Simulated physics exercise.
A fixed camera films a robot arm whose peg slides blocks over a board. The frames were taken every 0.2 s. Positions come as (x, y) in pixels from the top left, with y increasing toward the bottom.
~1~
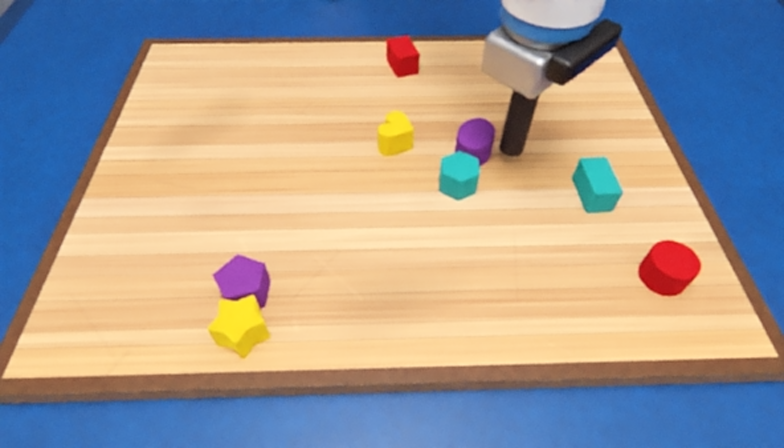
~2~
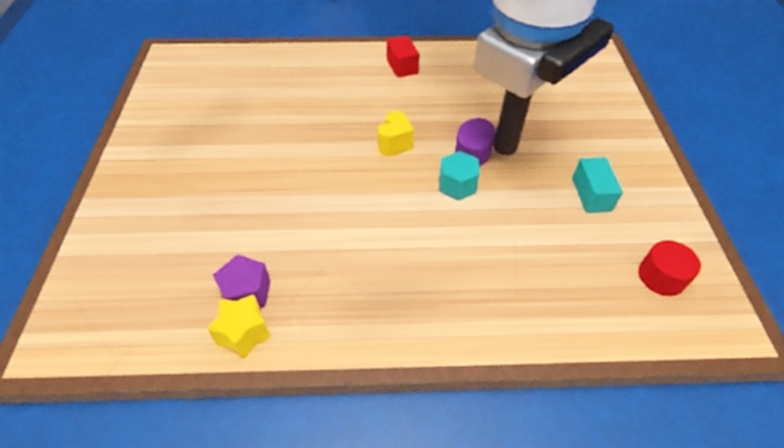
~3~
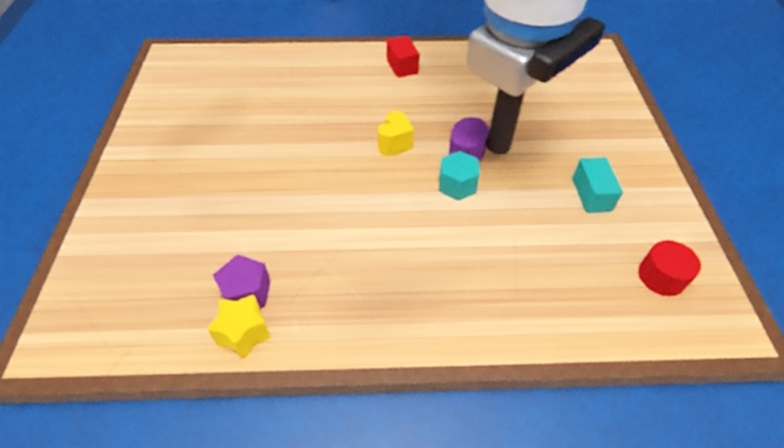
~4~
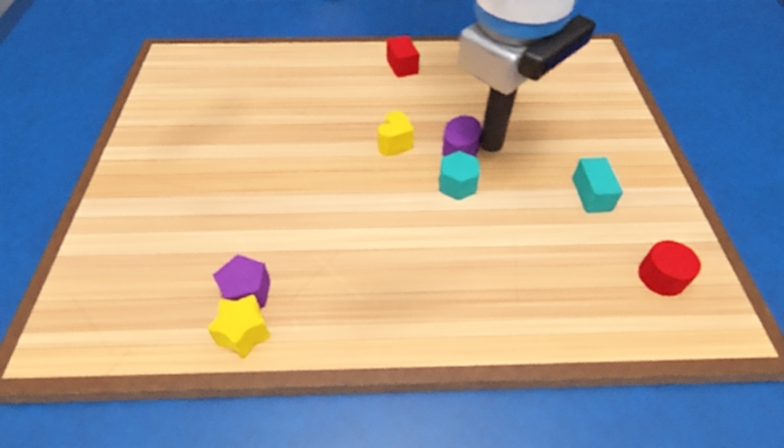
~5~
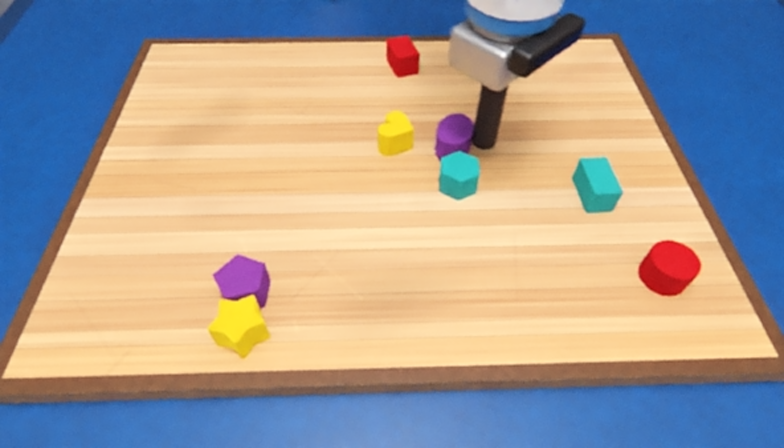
Robot arm with a black peg nudging a purple rounded block slightly left, behind a turquoise hexagonal block on a wooden board.
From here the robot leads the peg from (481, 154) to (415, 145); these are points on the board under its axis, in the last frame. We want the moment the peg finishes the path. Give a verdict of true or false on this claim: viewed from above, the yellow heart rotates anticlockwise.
That is false.
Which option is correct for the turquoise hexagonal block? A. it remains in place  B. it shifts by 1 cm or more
A (it remains in place)
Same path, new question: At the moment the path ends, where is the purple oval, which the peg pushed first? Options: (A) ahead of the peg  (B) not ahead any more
Correct choice: A.
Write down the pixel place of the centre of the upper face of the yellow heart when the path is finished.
Its top centre is at about (354, 119).
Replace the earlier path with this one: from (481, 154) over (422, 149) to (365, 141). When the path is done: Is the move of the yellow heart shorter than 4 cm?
It seems not.
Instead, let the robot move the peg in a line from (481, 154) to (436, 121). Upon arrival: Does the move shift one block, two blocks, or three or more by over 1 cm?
It's going to be one.
The first path, step by step. Halfway along, peg at (449, 138); yellow heart at (387, 123), turned 15° clockwise; purple oval at (421, 123).
At the end, peg at (416, 133); yellow heart at (354, 119), turned 20° clockwise; purple oval at (387, 119); turquoise hexagonal block not moved.
